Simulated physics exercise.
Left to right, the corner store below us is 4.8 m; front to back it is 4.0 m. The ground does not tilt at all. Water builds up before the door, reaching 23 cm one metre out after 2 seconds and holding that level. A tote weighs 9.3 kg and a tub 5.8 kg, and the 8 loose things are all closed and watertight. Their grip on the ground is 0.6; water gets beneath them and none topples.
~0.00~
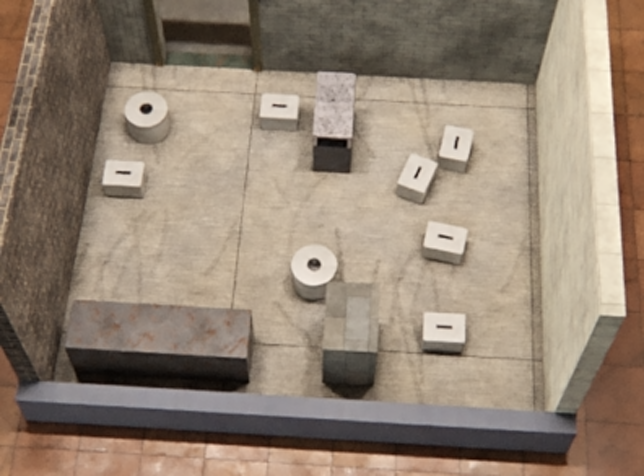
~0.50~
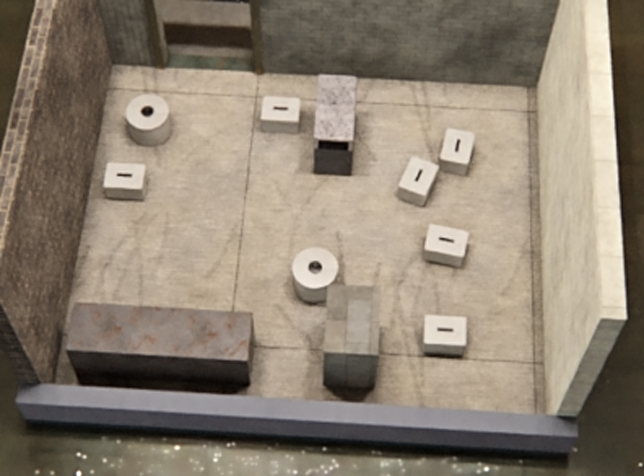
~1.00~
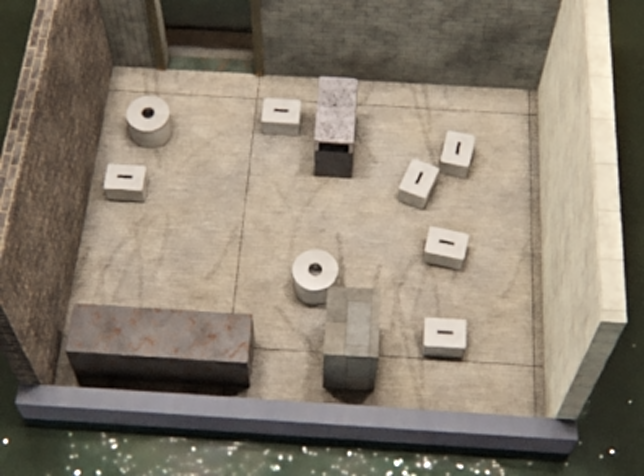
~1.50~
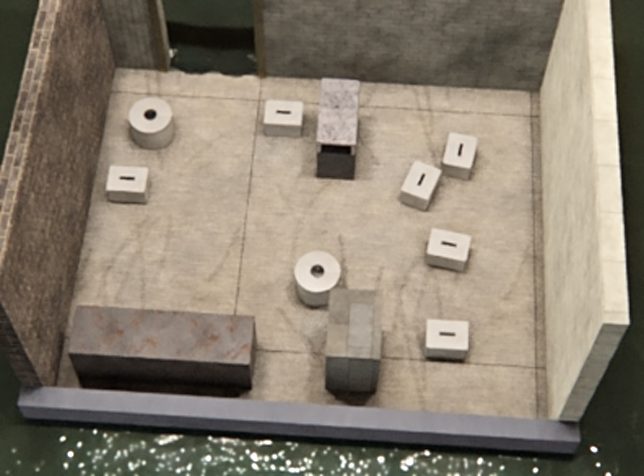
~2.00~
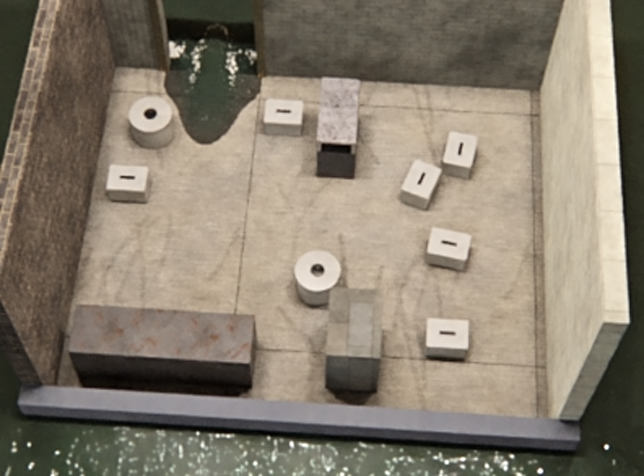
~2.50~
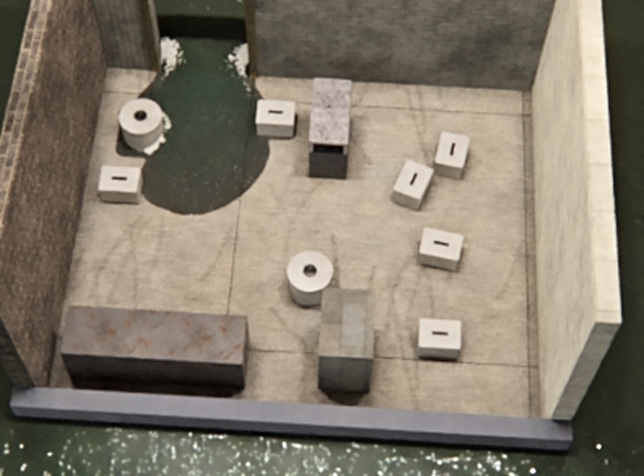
A roofless store stood on reddish tiles as dark green water covered the ground outside, then poured through the back doorway and spread across the pale floor, while the white boxes inside stayed put.
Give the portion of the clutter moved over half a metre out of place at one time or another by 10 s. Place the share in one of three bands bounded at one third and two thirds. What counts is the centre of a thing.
It goes in the band one third to two thirds.
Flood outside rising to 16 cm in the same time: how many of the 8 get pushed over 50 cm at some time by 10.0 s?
You'd get 3 in that case.
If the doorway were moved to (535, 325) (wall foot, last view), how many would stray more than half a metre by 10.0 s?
In that case the number is 5.
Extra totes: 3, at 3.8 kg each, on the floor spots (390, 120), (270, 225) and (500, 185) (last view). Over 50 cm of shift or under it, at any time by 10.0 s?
In order: Below the mark, above the mark, below the mark.
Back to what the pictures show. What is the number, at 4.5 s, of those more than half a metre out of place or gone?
I count 2 of them.
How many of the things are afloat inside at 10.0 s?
At that instant the tally stands at 3.
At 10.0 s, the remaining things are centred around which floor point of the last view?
I'd put it close to (414, 241) in the last view.
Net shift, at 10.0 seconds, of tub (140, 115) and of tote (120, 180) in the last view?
Respectively 400 and 250 centimetres.
After 3.5 s 1 of 8 are over 50 cm from their spots; 1 afloat.
After 4.5 s 2 of 8 are over 50 cm from their spots; 1 afloat.
After 7.0 s 3 of 8 are over 50 cm from their spots; 3 afloat.
After 10.0 s 3 of 8 are over 50 cm from their spots, and 3 have been at some point; 3 afloat.
